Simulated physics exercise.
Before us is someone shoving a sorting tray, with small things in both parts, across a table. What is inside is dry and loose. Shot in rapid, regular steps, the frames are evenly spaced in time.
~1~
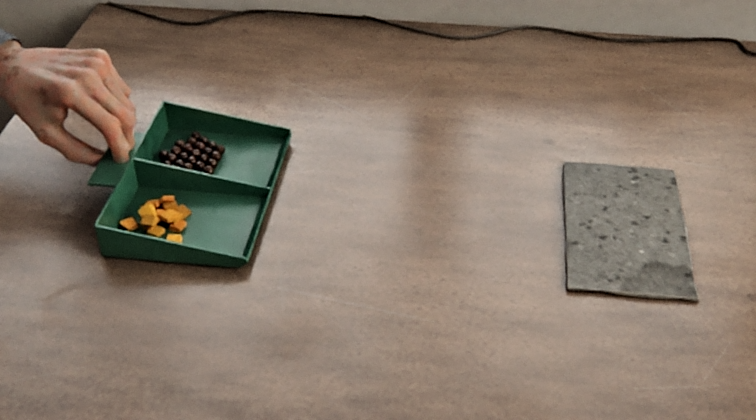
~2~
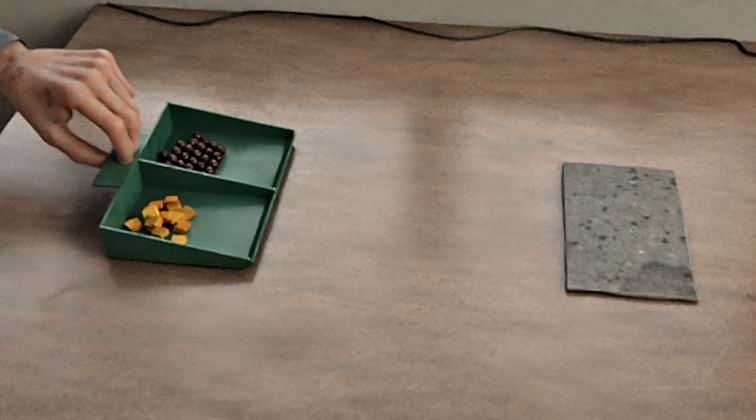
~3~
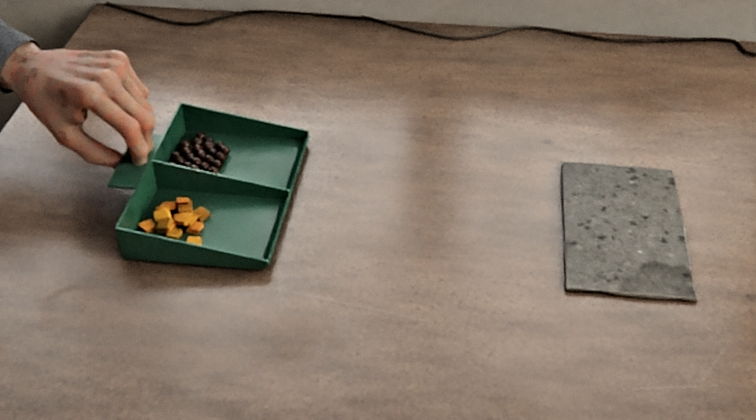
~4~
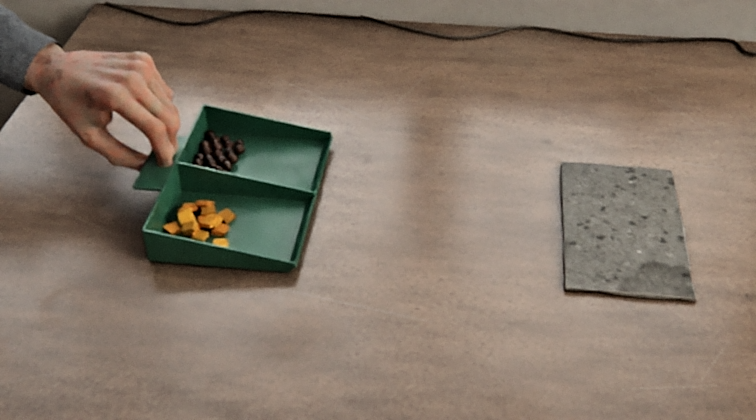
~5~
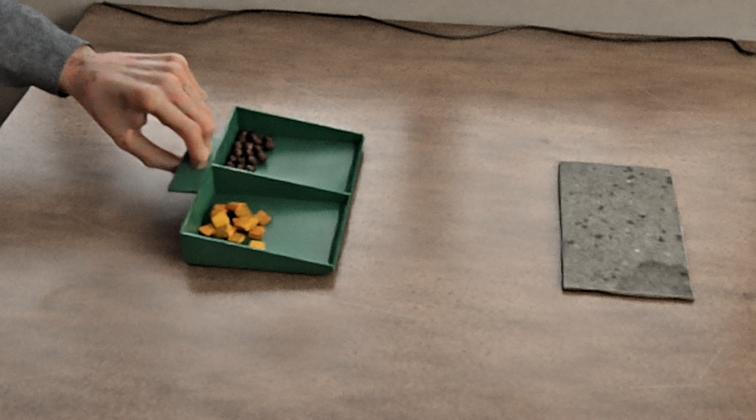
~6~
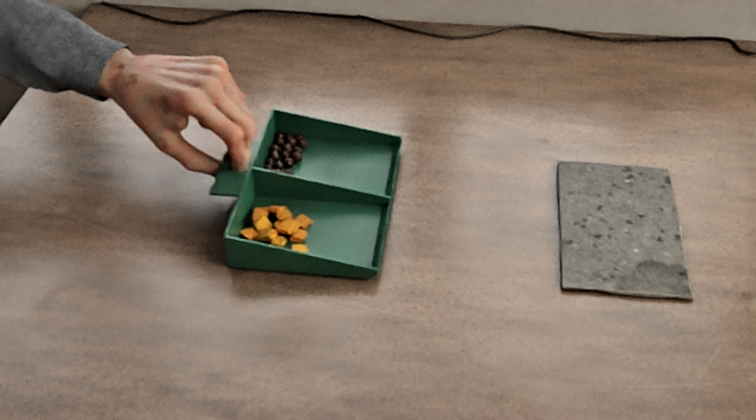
A hand pushes a green divided tray of small loose pieces rightward across a table.
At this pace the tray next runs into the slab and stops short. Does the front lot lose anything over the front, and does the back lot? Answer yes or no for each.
Front lot - no, it keeps it all; back lot - yes, it loses some.
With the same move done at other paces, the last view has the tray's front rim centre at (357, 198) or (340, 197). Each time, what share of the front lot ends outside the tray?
0 per cent, then 0 per cent.
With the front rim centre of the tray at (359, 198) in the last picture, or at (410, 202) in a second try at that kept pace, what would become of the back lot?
Try one: It spills some. Try two: It spills some.
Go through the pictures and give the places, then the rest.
Front rim (271, 192), at rest; slab (629, 256); front lot (163, 216), a few small crackers; back lot (196, 155), a few chocolate balls, in the first picture.
Front rim (276, 192), hardly any of the way covered; back lot (197, 155), in the second picture.
Front rim (290, 194), about a tenth of the way covered; front lot (181, 219), in the third picture.
Front rim (315, 195), roughly a quarter of the way covered; back lot (218, 155), in the fourth picture.
Front rim (350, 198), roughly a quarter of the way covered; front lot (241, 224), in the fifth picture.
Front rim (391, 201), roughly half of the way covered; slab (624, 255); front lot (282, 227); back lot (289, 163), in the sixth picture.
Then, 0.11 s later than the last frame, tray still sliding, front rim near (477, 207); front lot all inside; back lot all inside.
Then, 0.31 s later than the last frame, tray stopped at the slab; front lot all inside, moved towards the front rim; back lot all inside, moved towards the front rim.
Then, 0.52 s later than the last frame, tray stopped at the slab; front lot all inside, moved towards the front rim; back lot roughly half out of the tray.
When it is over, tray stopped at the slab; front lot all inside, moved towards the front rim; back lot roughly half out of the tray.
